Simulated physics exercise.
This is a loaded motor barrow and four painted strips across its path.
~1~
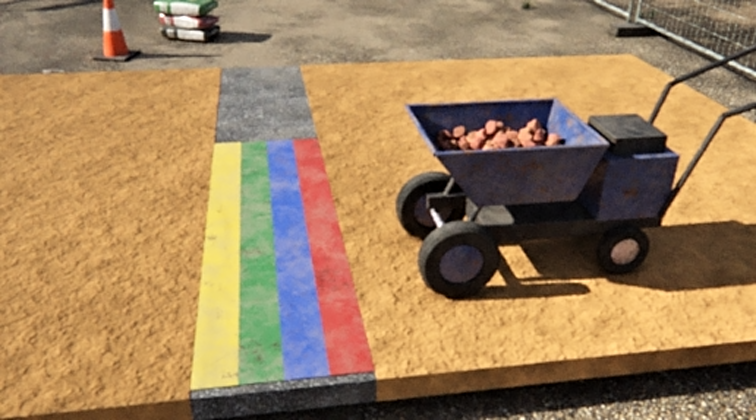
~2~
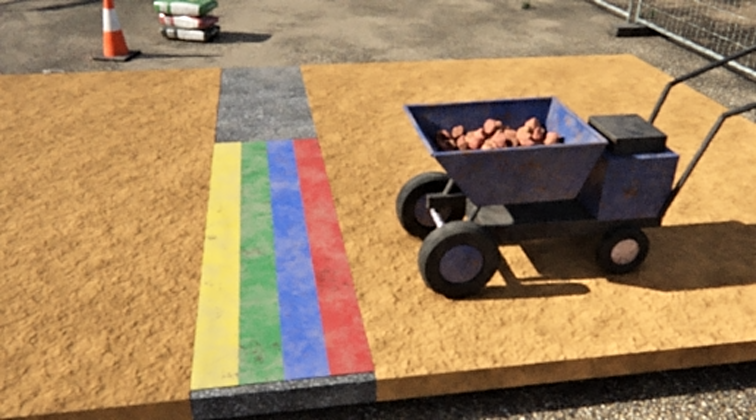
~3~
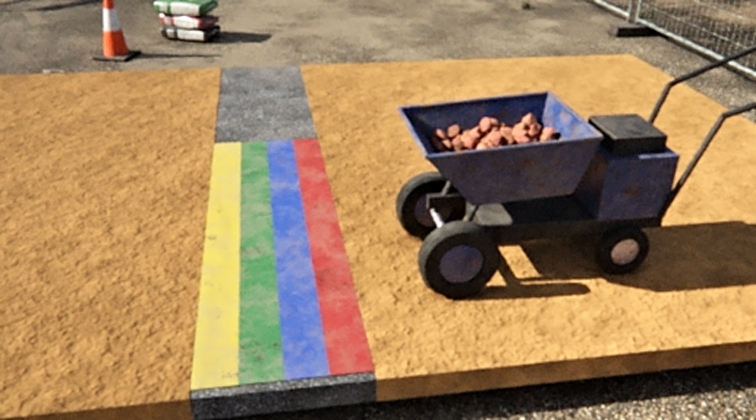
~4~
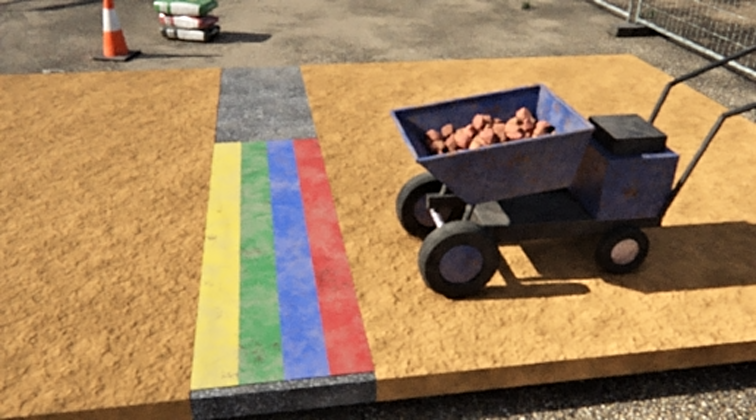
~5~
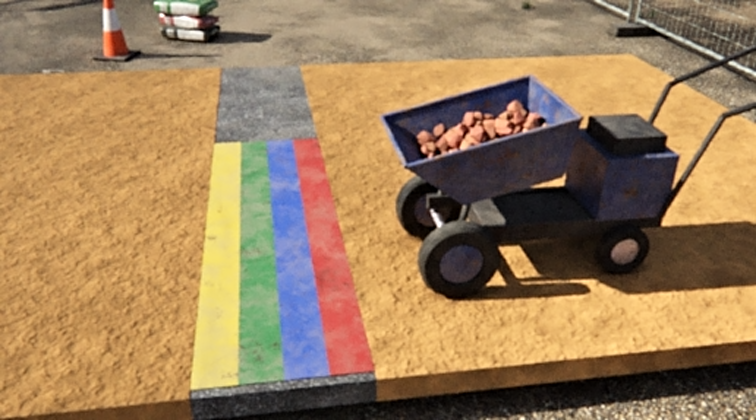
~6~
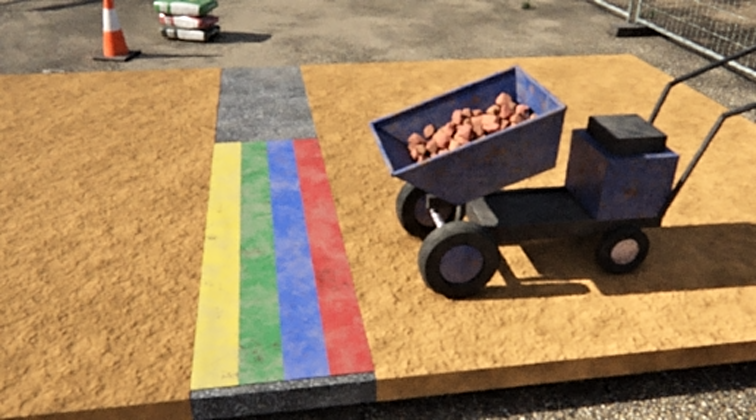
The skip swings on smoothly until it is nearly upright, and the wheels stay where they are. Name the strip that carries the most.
Most covered: The blue band.
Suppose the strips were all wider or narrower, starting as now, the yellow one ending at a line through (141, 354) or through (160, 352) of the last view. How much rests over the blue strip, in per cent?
About 40 and 40 per cent.
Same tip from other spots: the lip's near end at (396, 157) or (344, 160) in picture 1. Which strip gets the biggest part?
At the first place that green strip, at the second the yellow one.
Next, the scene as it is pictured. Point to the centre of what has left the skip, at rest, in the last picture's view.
Close to (283, 270).
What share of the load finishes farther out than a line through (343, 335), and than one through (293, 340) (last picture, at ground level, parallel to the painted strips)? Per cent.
Near 90 % and 50 %.
Just after the last frame, skip tipped steeply; every one in the skip.
A moment on, skip tipped right over; the larger part in the skip; about a tenth over the red strip; about a tenth over the blue strip; just a few over the green strip.
Further on, skip tipped right over; about a tenth in the skip; about a tenth over the red strip; roughly a third over the blue strip; roughly a quarter over the green strip; about a tenth over the yellow strip; just a few off the paint.
When it is over, skip tipped right over; just a few in the skip; roughly a quarter over the red strip; roughly a third over the blue strip; roughly a quarter over the green strip; about a tenth over the yellow strip; just a few off the paint.
